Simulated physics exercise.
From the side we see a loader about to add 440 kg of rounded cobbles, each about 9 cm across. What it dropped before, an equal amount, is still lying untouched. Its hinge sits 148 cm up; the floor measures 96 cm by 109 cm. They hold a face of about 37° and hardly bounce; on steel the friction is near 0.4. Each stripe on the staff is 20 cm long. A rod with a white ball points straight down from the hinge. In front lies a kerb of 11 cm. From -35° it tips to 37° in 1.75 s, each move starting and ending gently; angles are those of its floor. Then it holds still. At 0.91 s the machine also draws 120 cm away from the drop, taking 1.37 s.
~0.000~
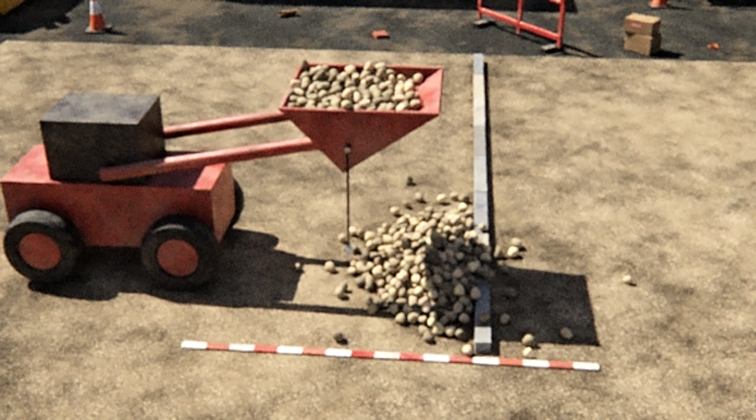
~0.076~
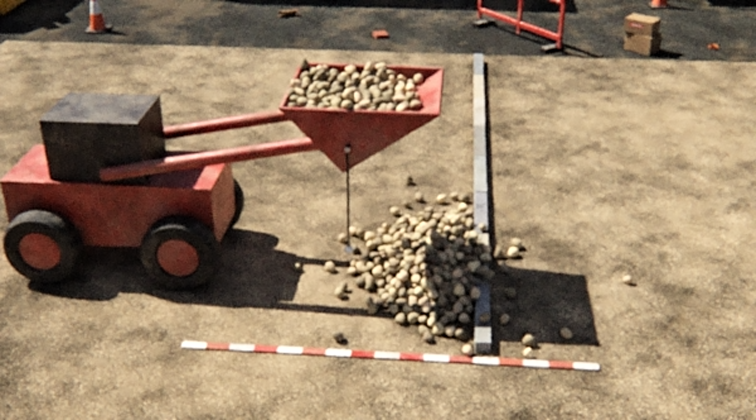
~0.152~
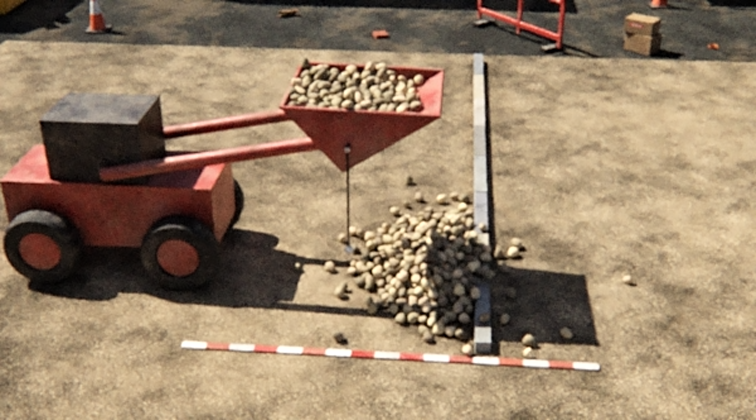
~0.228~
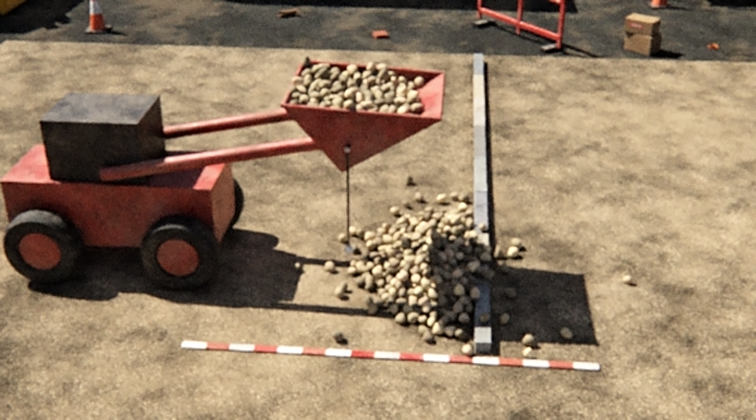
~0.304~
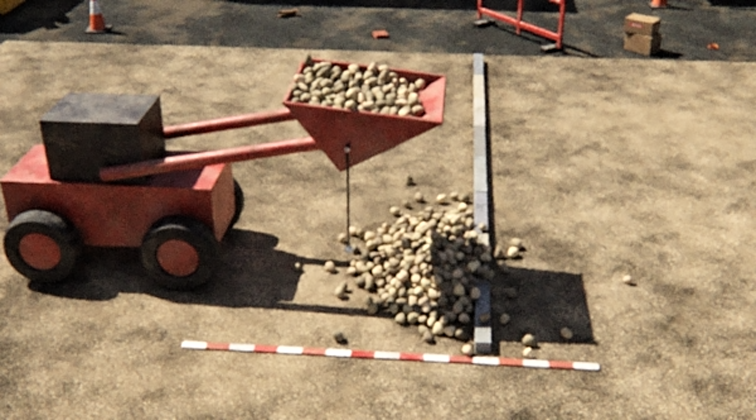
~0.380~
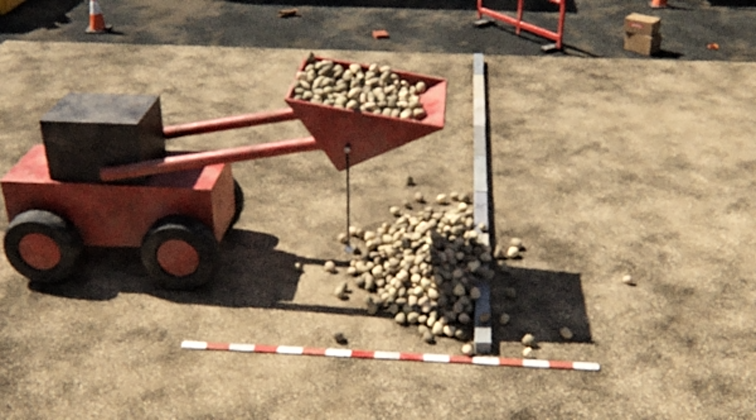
To begin with, a red loader on the left holds a bucket full of rounded stones above an earlier pile resting against a low kerb. The bucket stays still briefly, then tilts slightly downward to the right, its stones remaining inside, while the pile below lies unmoved.
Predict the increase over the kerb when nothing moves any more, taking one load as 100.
About 1 per cent.
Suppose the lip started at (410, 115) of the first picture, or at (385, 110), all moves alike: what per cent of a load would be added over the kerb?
Near 0 per cent from the first place, 0 from the second.
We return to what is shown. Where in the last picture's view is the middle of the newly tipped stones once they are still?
Their middle is at about (372, 257).
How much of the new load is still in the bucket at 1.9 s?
About 10 per cent.
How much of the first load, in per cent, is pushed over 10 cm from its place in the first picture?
About 5 per cent.
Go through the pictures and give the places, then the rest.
Lip at (439, 114), floor tilted -35°, highest stones at (337, 73). The earlier load is highest near (439, 246), 25 cm above ground level, 98 % on this side of the kerb, 2 % over the kerb, in the first frame.
Lip at (439, 115), floor tilted -35°, highest stones at (337, 73); the stones move at 0.0 m/s on average, in the second frame.
The bucket is at -33°, its lip at (440, 117); the top of the load is at (335, 72); the stones move at 0.1 m/s on average, in the third frame.
The bucket is at -32°, its lip at (441, 119); the top of the load is at (323, 73); the stones move at 0.1 m/s on average, in the fourth frame.
The bucket is at -29°, its lip at (442, 123); the top of the load is at (325, 71); the stones move at 0.2 m/s on average, in the fifth frame.
The bucket is at -26°, its lip at (443, 128); the top of the load is at (324, 70); the stones move at 0.2 m/s on average, in the sixth frame.
After 1.3 s the floor is at 26°; in per cent of one load, 88 in the bucket, 110 on this side of the kerb, 2 over the kerb; the foremost stones are at (537, 293).
After 1.9 s the floor is at 37°; in per cent of one load, 12 in the bucket, 186 on this side of the kerb, 2 over the kerb; the foremost stones are at (537, 293).
After 2.7 s the floor is at 37°; in per cent of one load, 0 in the bucket, 197 on this side of the kerb, 4 over the kerb; the foremost stones are at (548, 297).
After 5.4 s the floor is at 37°; in per cent of one load, 0 in the bucket, 197 on this side of the kerb, 4 over the kerb; the foremost stones are at (549, 297). Net gain over the kerb, 1.
